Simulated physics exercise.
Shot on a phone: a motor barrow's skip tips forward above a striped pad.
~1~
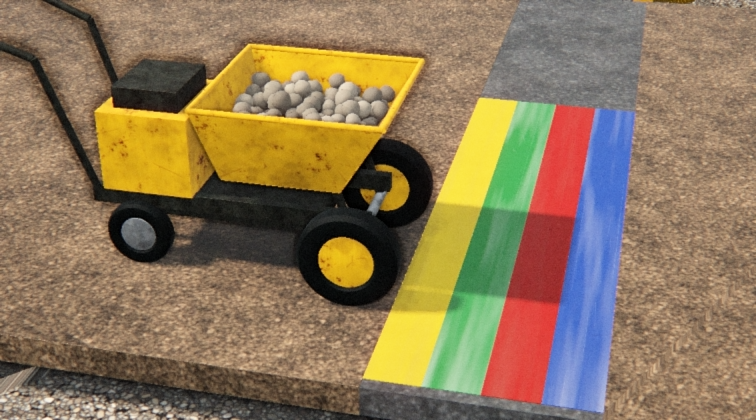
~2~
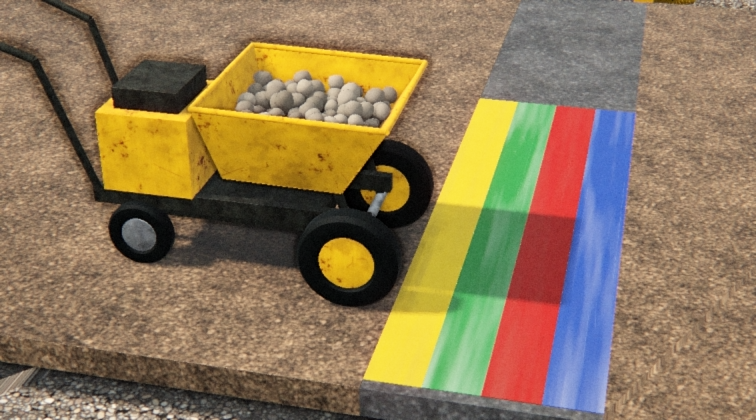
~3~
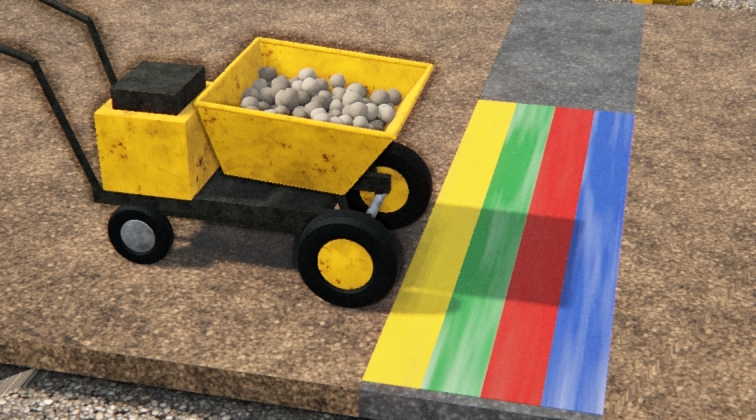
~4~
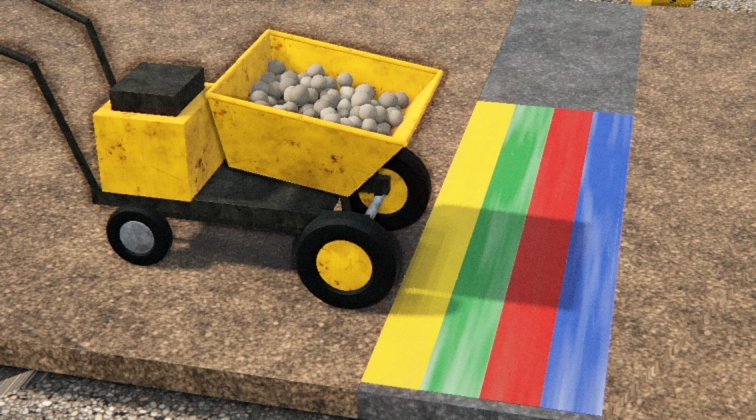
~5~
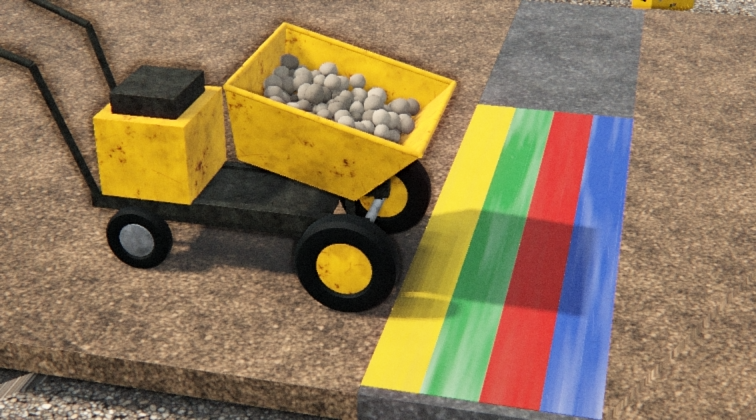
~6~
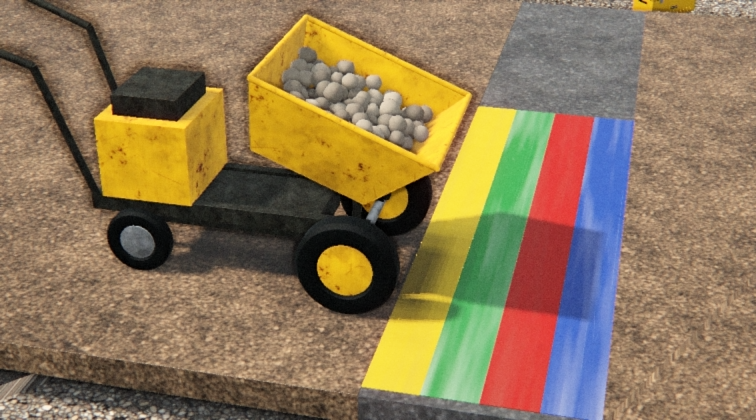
On brown ground beside a striped pad, a yellow motor barrow's skip of grey pebbles tilting steadily forward to the right.
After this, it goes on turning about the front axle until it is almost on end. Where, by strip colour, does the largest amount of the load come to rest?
On the red strip.
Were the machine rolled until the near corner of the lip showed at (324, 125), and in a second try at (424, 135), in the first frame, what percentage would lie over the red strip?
Roughly 30 per cent at the first spot and 20 per cent at the second.
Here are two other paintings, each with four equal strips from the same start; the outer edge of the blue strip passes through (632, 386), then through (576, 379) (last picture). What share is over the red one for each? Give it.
40 and 30 percent, roughly.
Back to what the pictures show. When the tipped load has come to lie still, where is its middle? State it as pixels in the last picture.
(561, 284).
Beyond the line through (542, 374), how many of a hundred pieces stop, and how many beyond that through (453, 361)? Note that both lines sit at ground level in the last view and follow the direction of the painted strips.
About 40 % and 80 %.
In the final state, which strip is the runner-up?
Second: The blue one.
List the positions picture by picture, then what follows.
Lip of the skip (383, 131), level; top of the load (312, 106), river pebbles; yellow strip (407, 341); green strip (463, 349); red strip (520, 357); blue strip (578, 365), in the first picture.
Lip of the skip (386, 132), tipped barely; top of the load (314, 106), in the second picture.
Lip of the skip (393, 137), tipped barely; top of the load (284, 100), in the third picture.
Lip of the skip (404, 144), tipped a little; top of the load (292, 96), in the fourth picture.
Lip of the skip (419, 155), tipped clearly; top of the load (306, 94), in the fifth picture.
Lip of the skip (437, 169), tipped clearly; top of the load (298, 96); yellow strip (406, 350); green strip (462, 357); red strip (519, 365); blue strip (577, 373), in the sixth picture.
Just after the last frame, skip tipped steeply; every one in the skip.
A moment on, skip tipped right over; the larger part in the skip; about a tenth over the red strip; just a few over the blue strip; just a few falling.
Further on, skip tipped right over; roughly a third in the skip; just a few over the green strip; roughly a third over the red strip; roughly a quarter over the blue strip; about a tenth off the paint.
When it is over, skip tipped right over; roughly a quarter in the skip; not one over the yellow strip; just a few over the green strip; roughly a third over the red strip; roughly a quarter over the blue strip; about a tenth off the paint.
